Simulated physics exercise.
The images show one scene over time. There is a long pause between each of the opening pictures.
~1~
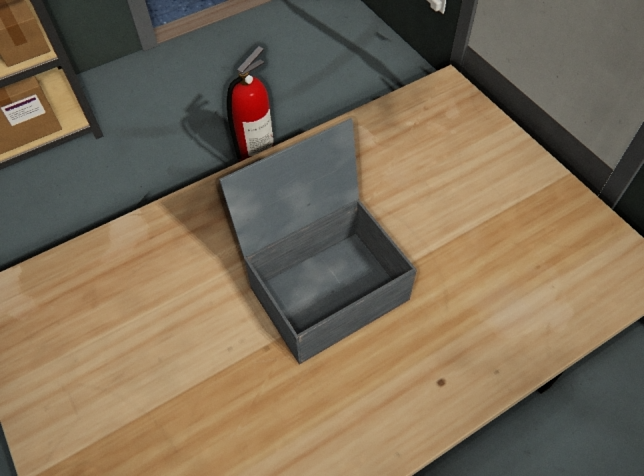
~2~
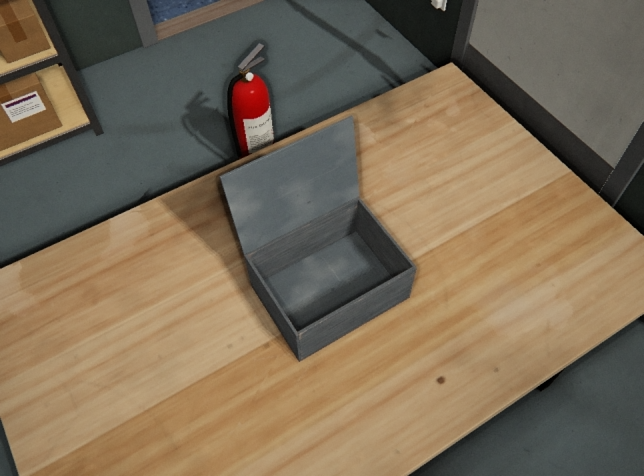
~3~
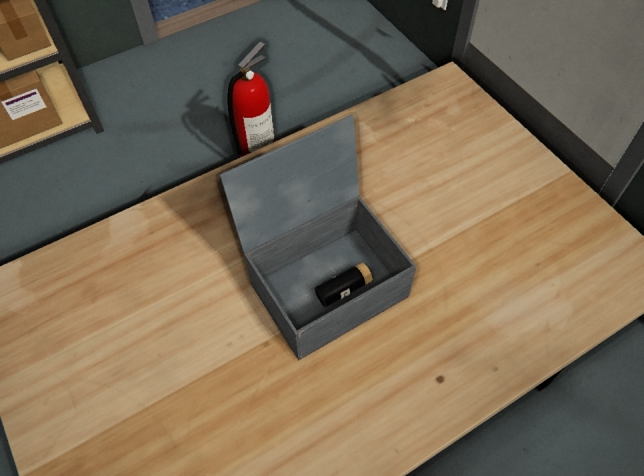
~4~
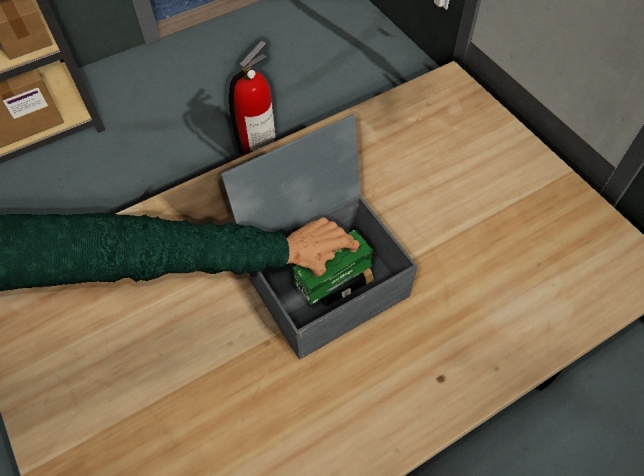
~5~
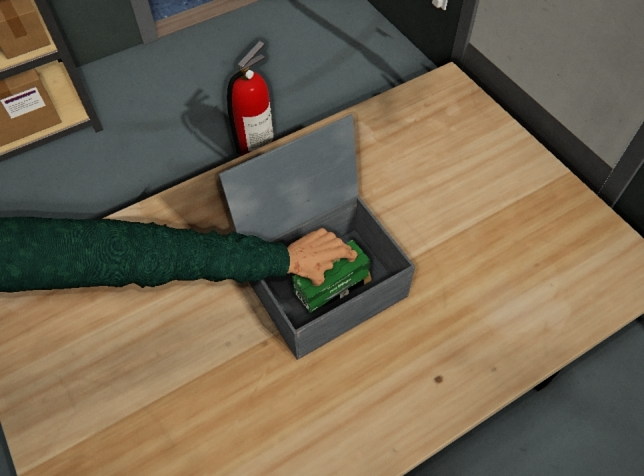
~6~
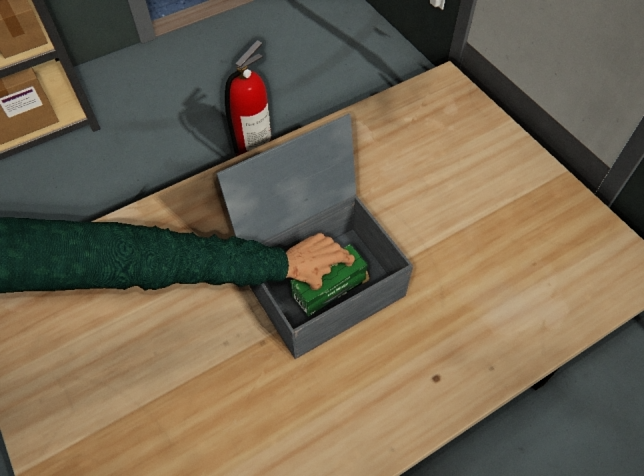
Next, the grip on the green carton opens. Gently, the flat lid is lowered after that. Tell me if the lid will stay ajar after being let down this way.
It will not; it shuts.
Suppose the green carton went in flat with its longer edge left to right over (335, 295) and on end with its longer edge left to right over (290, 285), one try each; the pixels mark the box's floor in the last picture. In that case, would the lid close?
In the first case it comes fully down; in the second case it gets propped open.
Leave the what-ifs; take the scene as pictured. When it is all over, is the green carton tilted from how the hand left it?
Result: The green carton leans over.
Then, 0.90 s on from there, lid starting down; green carton on its side near (339, 305); black shaker shifted about its own width.
Then, 1.60 s on from there, lid 60° above the rim; green carton on its side near (339, 305); black shaker shifted well along.
Then, 1.90 s on from there, lid 16° above the rim; green carton on its side near (339, 305); black shaker shifted well along.
In the end, lid shut; toppled in the box, green carton; moved from the start, black shaker. At the end, from the last picture's camera, green carton near (339, 305).
